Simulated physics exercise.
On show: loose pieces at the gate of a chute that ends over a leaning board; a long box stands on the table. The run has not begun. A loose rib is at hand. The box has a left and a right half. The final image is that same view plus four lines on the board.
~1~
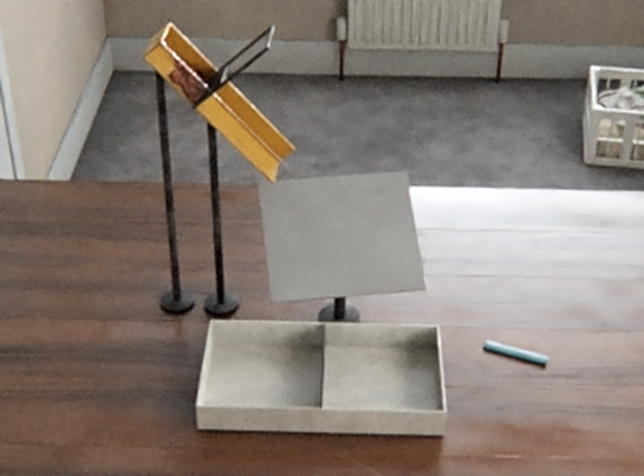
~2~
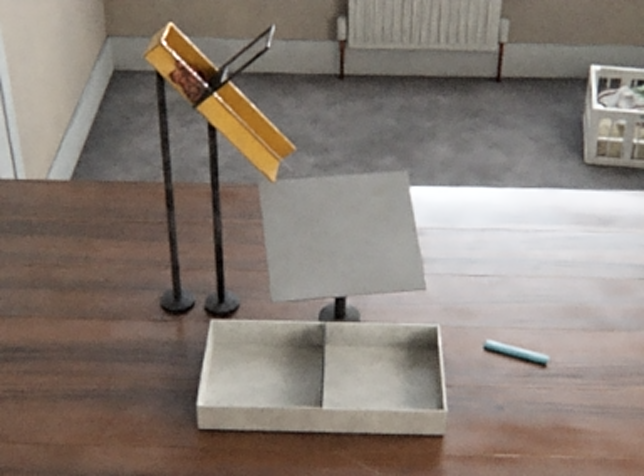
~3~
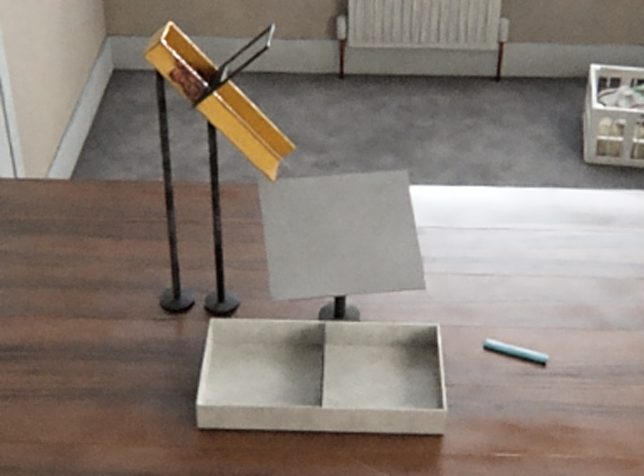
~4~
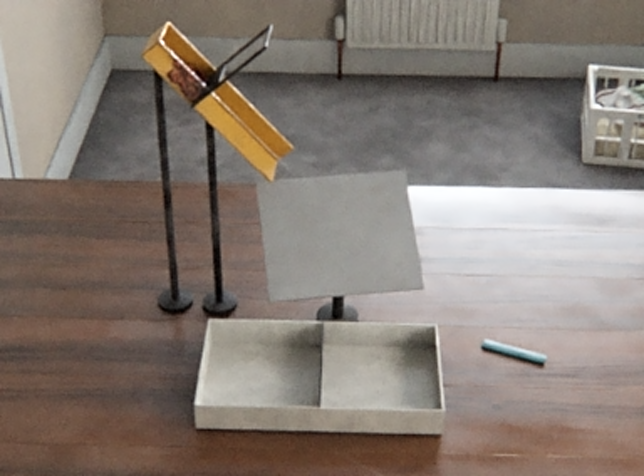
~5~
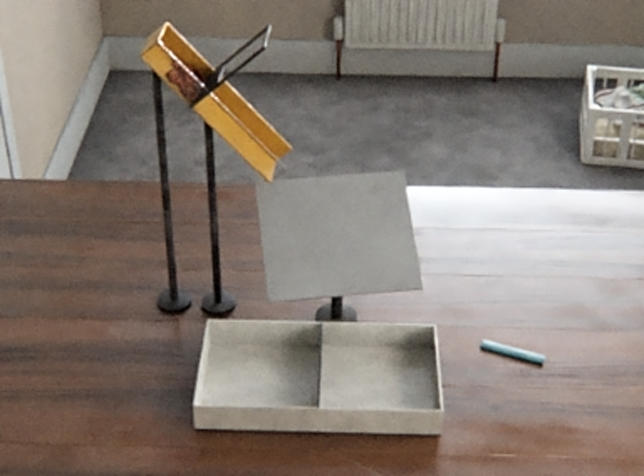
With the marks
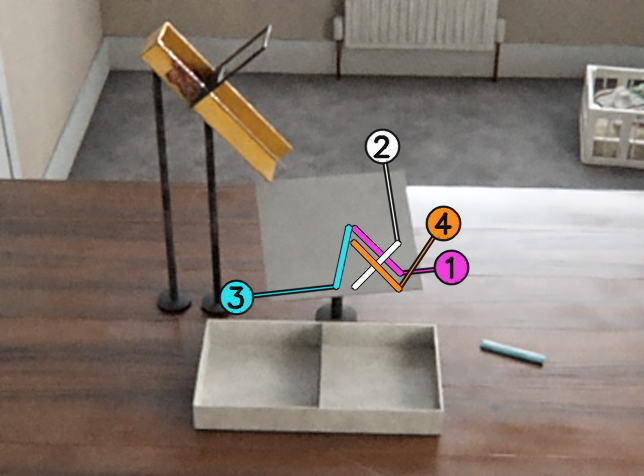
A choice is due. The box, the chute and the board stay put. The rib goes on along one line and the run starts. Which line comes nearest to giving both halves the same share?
Take 3.
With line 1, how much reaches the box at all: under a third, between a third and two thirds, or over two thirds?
Line 1 gives over two thirds.
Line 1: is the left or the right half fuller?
More lands on the right.
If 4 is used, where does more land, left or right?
Right.
On the marked copy, line 1 from (354, 228) to (400, 273); line 2 from (397, 243) to (354, 286); line 3 from (348, 227) to (336, 286); line 4 from (353, 242) to (398, 289).
For line 1, of what is caught, a stray few in the left half, nearly all in the right.
For line 2, of what is caught, a stray few in the left half, nearly all in the right.
For line 3, of what is caught, about half in the left half, about half in the right.
For line 4, of what is caught, a stray few in the left half, nearly all in the right.
